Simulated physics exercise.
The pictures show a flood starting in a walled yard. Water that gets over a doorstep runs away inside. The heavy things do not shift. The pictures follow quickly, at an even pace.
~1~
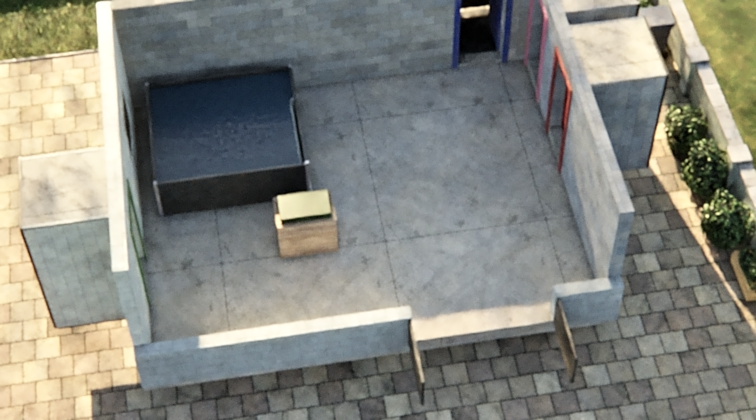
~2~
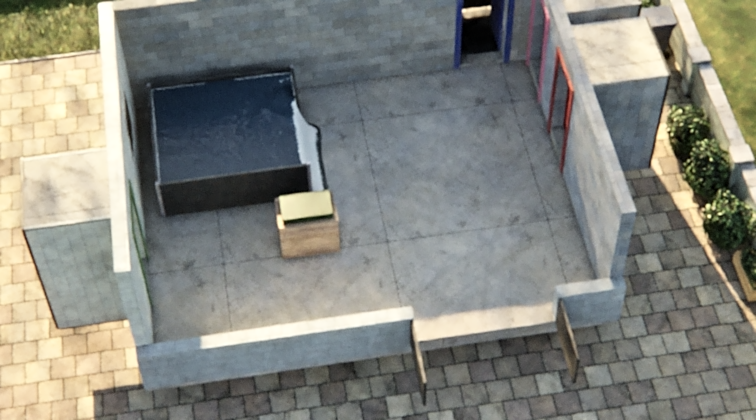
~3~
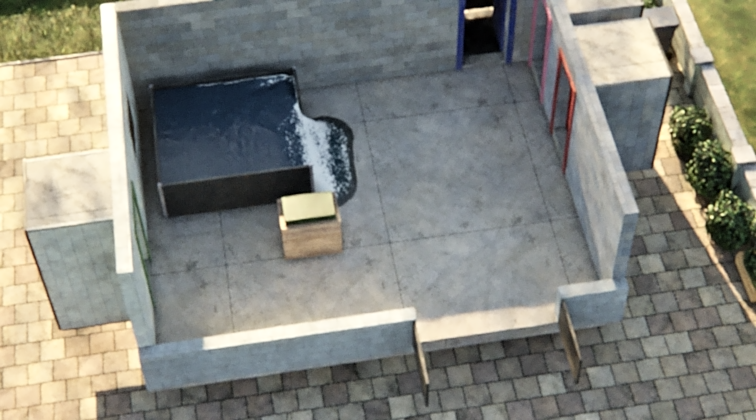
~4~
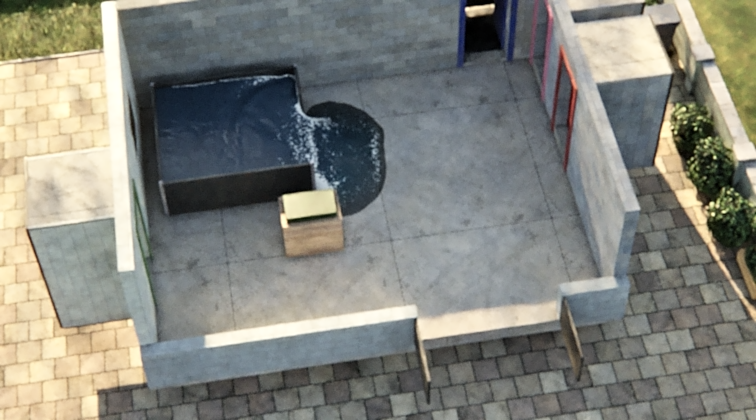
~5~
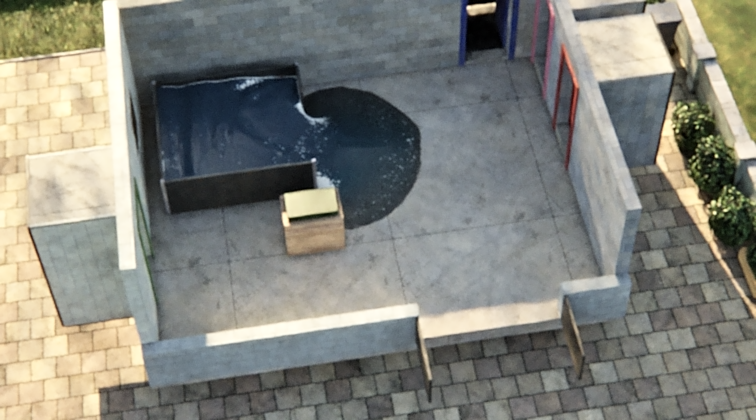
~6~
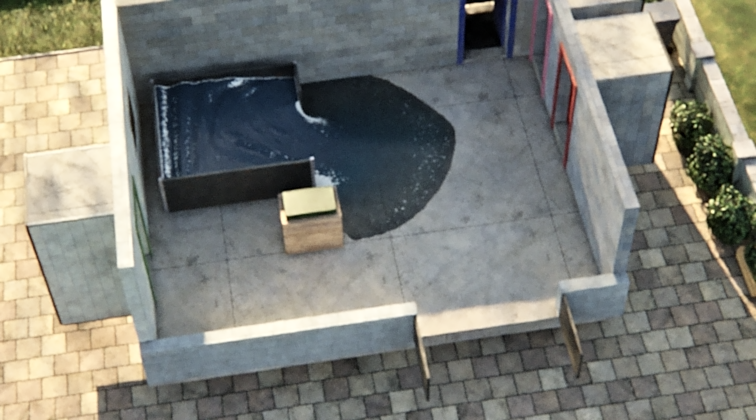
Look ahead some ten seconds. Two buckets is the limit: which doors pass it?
In the end: The red door lets in a lot; the pink door lets in a lot; the green door admits no more than that; the blue door lets in a lot.
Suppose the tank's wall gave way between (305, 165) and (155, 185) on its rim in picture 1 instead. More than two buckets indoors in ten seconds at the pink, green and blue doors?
My reading: The pink one stays under; the green one goes over; the blue one takes more.
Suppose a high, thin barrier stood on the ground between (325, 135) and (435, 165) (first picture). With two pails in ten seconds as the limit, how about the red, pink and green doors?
One by one: Red stays under; pink lets less in; green is under.
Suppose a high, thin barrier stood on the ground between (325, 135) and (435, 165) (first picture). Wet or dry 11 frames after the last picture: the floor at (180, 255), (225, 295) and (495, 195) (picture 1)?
As listed: Free of water, dry, under water.
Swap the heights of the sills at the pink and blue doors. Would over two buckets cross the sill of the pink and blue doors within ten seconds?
Then: The pink one takes more; the blue one stays under.
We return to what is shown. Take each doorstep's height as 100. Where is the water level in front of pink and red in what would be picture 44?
In turn 80 and 90 per cent.
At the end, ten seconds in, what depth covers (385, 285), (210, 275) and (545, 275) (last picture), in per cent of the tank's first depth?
About 6, 4 and 14 per cent.
A moment on, water covers 45 % of the floor; the red door under two buckets in, the pink door wet at the sill, nothing in, the green door not reached, the blue door wet at the sill, nothing in.
Next, water covers 60 % of the floor; the red door over two buckets in, the pink door under two buckets in, the green door not reached, the blue door wet at the sill, nothing in.
Then, water covers 65 % of the floor; the red door far over two buckets in, the pink door far over two buckets in, the green door not reached, the blue door over two buckets in.
Later, water covers 70 % of the floor; the red door far over two buckets in, the pink door far over two buckets in, the green door not reached, the blue door far over two buckets in.
In the end, water covers 90 % of the floor; the red door far over two buckets in, the pink door far over two buckets in, the green door wet at the sill, nothing in, the blue door far over two buckets in.
